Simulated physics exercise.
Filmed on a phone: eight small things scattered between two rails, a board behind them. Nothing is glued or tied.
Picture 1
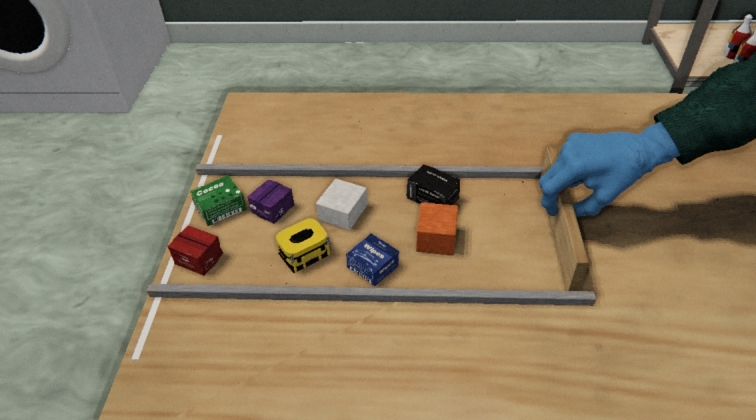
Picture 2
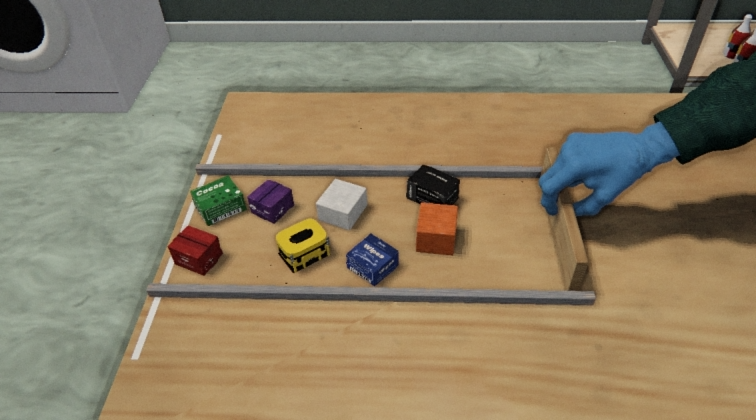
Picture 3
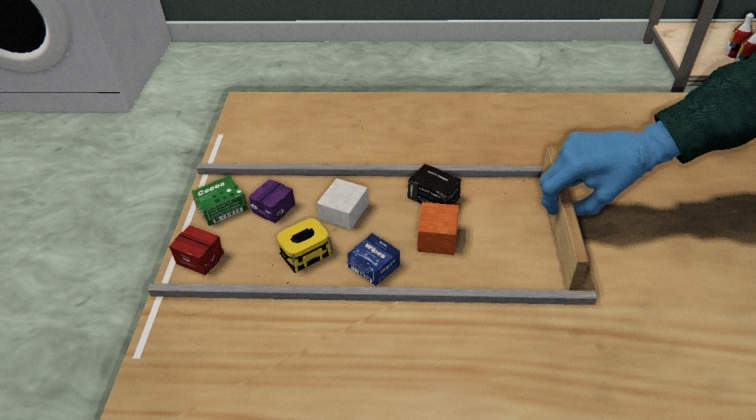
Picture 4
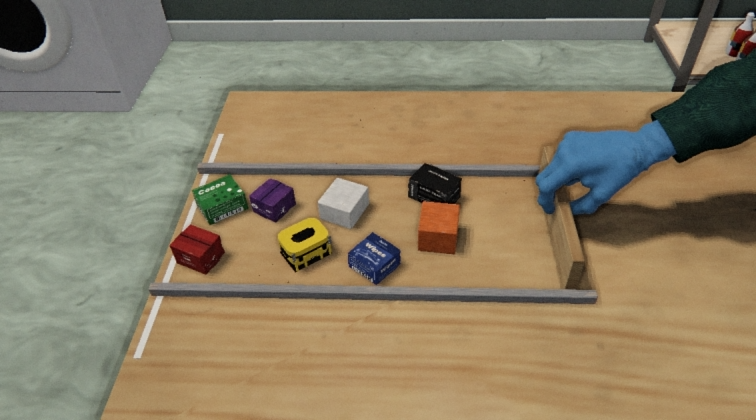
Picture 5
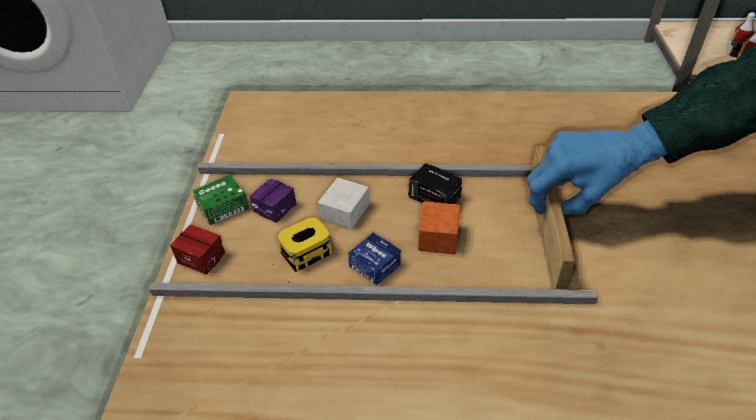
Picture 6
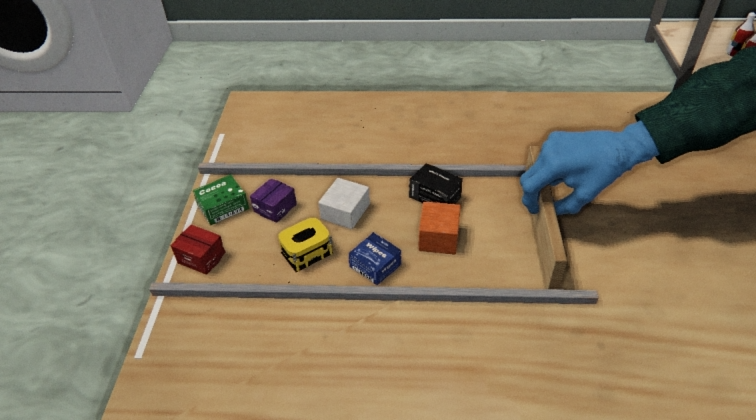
A blue-gloved hand in a dark green sleeve grips an upright wooden board on a wooden table, seen from above at an angle. Between two grey rails lie red, green and purple boxes near a white line at left, a yellow case, white and blue blocks mid-table, and black and orange ones at right. The hand holds still, then slides the board slightly left, while the objects stay put.
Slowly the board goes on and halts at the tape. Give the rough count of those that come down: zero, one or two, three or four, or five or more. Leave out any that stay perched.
In the end the number that fall off is five or more.
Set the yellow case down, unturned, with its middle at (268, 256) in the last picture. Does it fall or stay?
Then it falls.
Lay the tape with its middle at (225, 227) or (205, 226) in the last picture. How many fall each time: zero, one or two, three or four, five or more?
Taking them in turn, three or four; at least five.
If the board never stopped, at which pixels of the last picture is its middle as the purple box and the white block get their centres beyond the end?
For the purple box at (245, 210), for the white block at (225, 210).
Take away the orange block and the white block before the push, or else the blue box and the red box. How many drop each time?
6 in the first case, 6 in the second.
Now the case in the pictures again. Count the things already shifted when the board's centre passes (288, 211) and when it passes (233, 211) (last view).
First 8, then 8.
Soon after, none off yet; red box at rest near (199, 249); green box at rest near (221, 199); purple box at rest near (274, 200).
After that, none off yet; red box moving near (189, 248); green box displaced about its own width near (198, 190); purple box displaced about its own width near (240, 188).
In the end, the number that fall off is five or more; gone, orange block, black box, blue box, white block, yellow case, purple box, green box and red box.
